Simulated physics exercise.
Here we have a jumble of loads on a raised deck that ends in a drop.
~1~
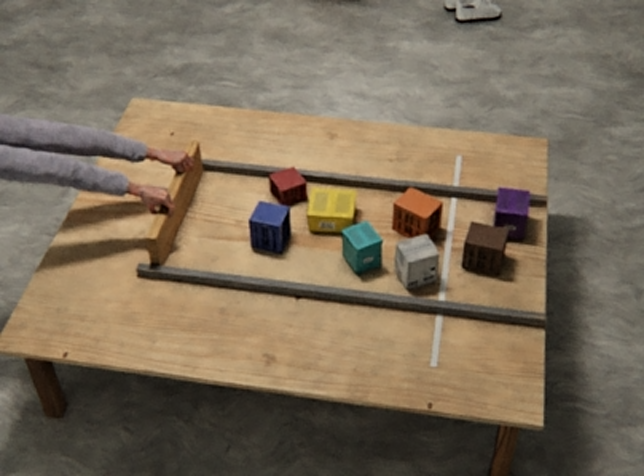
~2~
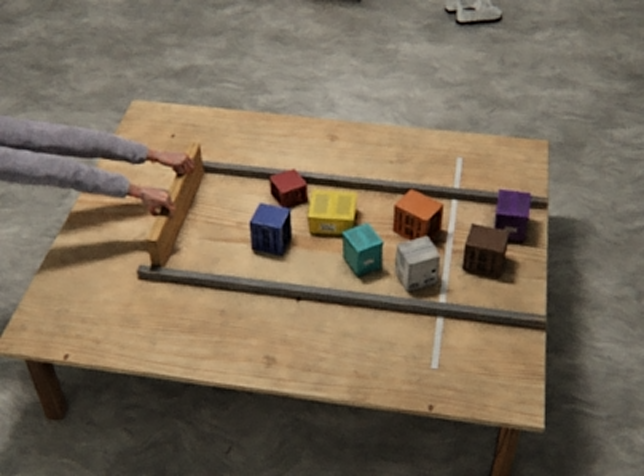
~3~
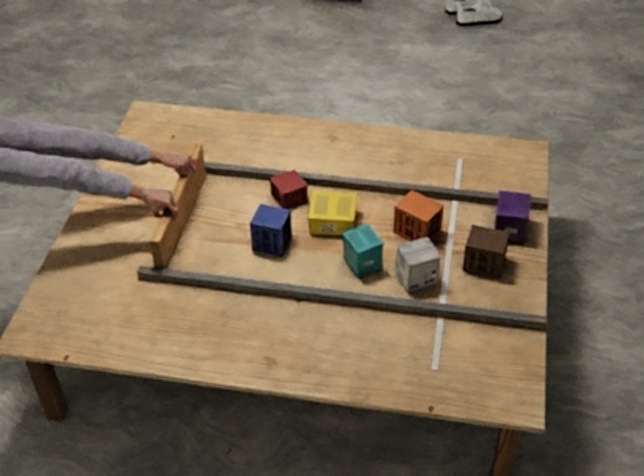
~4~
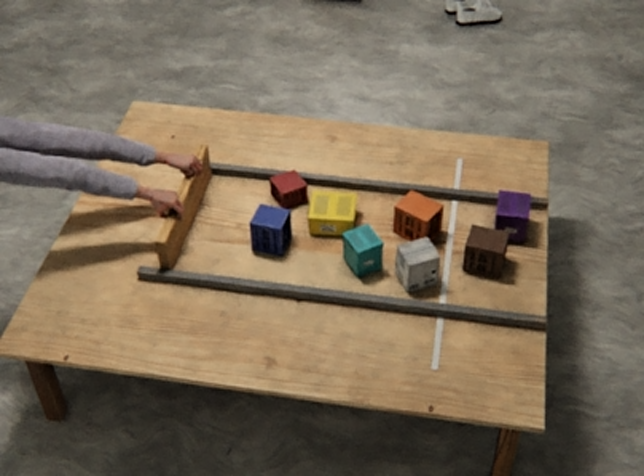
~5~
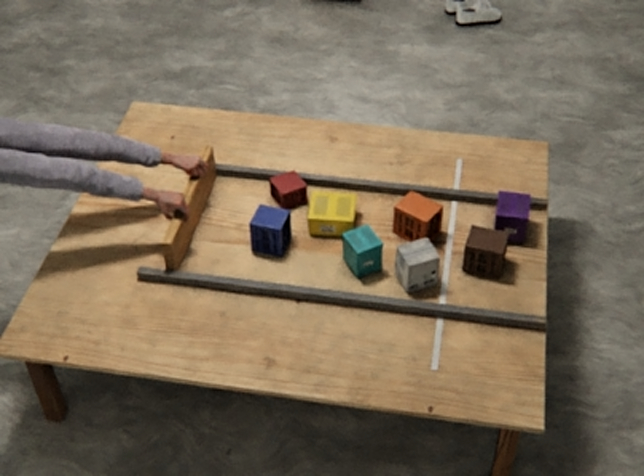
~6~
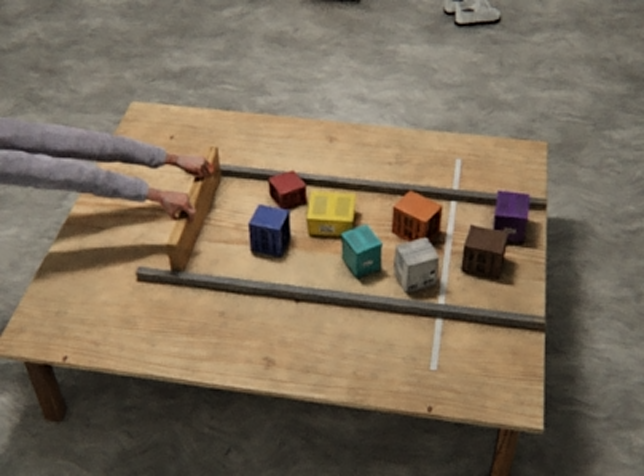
Two hands slide a wooden plank slightly right across a table toward several still, colourful boxes.
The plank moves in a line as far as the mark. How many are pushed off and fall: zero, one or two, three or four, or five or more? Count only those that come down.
In the end the number that fall off is one or two.
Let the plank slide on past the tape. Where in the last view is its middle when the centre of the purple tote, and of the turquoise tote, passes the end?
Its middle is around (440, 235) and around (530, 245).
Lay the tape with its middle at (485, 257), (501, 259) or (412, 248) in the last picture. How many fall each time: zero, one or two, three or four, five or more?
Taking them in turn, just one or two; 3 or 4; none.
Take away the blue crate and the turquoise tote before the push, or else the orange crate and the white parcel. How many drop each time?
Fallen: 1, and 0 in the other try.
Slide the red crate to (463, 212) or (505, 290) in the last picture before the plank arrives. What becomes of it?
In turn it stays on; holds on.
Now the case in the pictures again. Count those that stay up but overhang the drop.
It comes to 0.
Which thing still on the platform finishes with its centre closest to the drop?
The orange crate ends nearest.
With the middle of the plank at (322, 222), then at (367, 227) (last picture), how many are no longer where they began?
By then 4, and 6.
Early on, none off yet; purple tote at rest near (510, 217); brown crate at rest near (484, 252); white parcel at rest near (416, 265).
A while later, none off yet; purple tote at rest near (510, 217); brown crate at rest near (484, 252); white parcel moving near (421, 265).
Further along, none off yet; purple tote at rest near (510, 217); brown crate at rest near (484, 252); white parcel travelled about its own width near (467, 283).
Finally, the number that fall off is one or two; lost, purple tote.
